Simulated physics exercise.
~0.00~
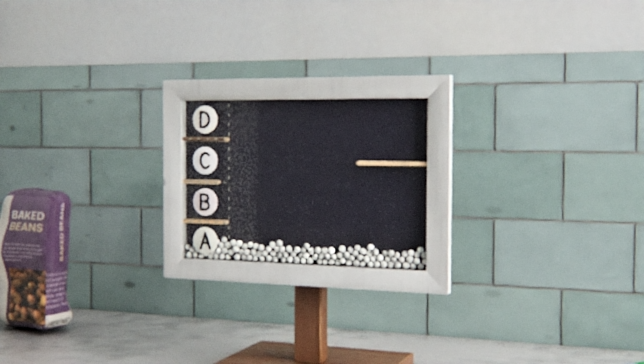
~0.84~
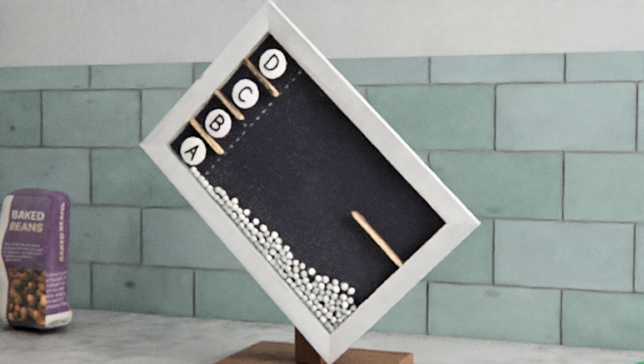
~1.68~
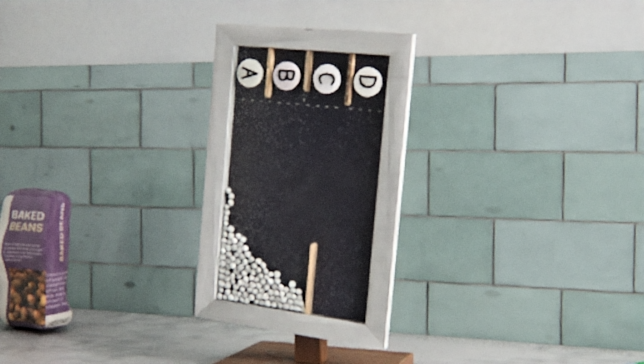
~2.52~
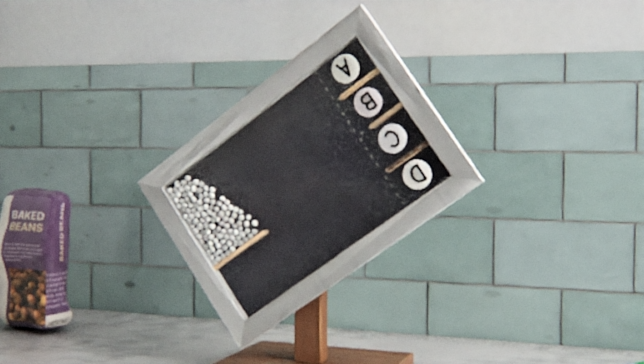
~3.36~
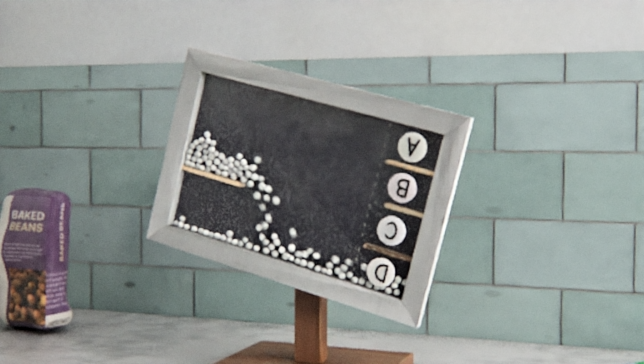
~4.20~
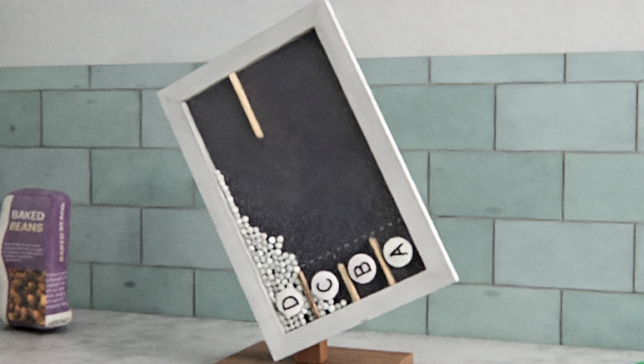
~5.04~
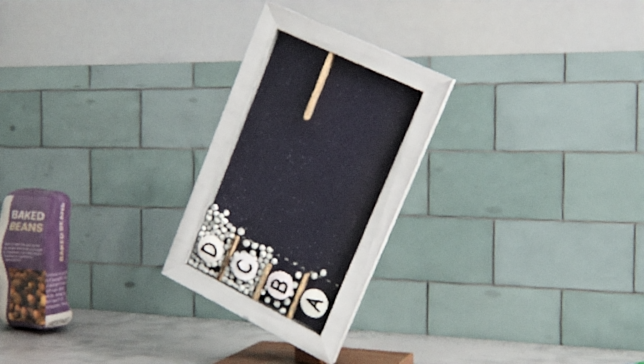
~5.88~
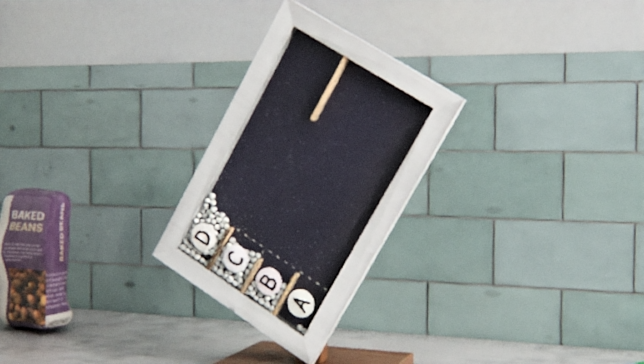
The clip opens on a pale-framed case on a wooden stand, with white beads lying along its bottom and lettered pockets down its left side. The case turns clockwise, and the beads slide into the lower corner, then heap up beside a lone wooden strip as the letters reach the top. Turning on, it holds the beads behind that strip until they spill over its end and run toward pocket D. As the pockets swing underneath, beads pour into D and spread across C and B. The case ends tilted, with D and C holding most, B some, and A practically empty.
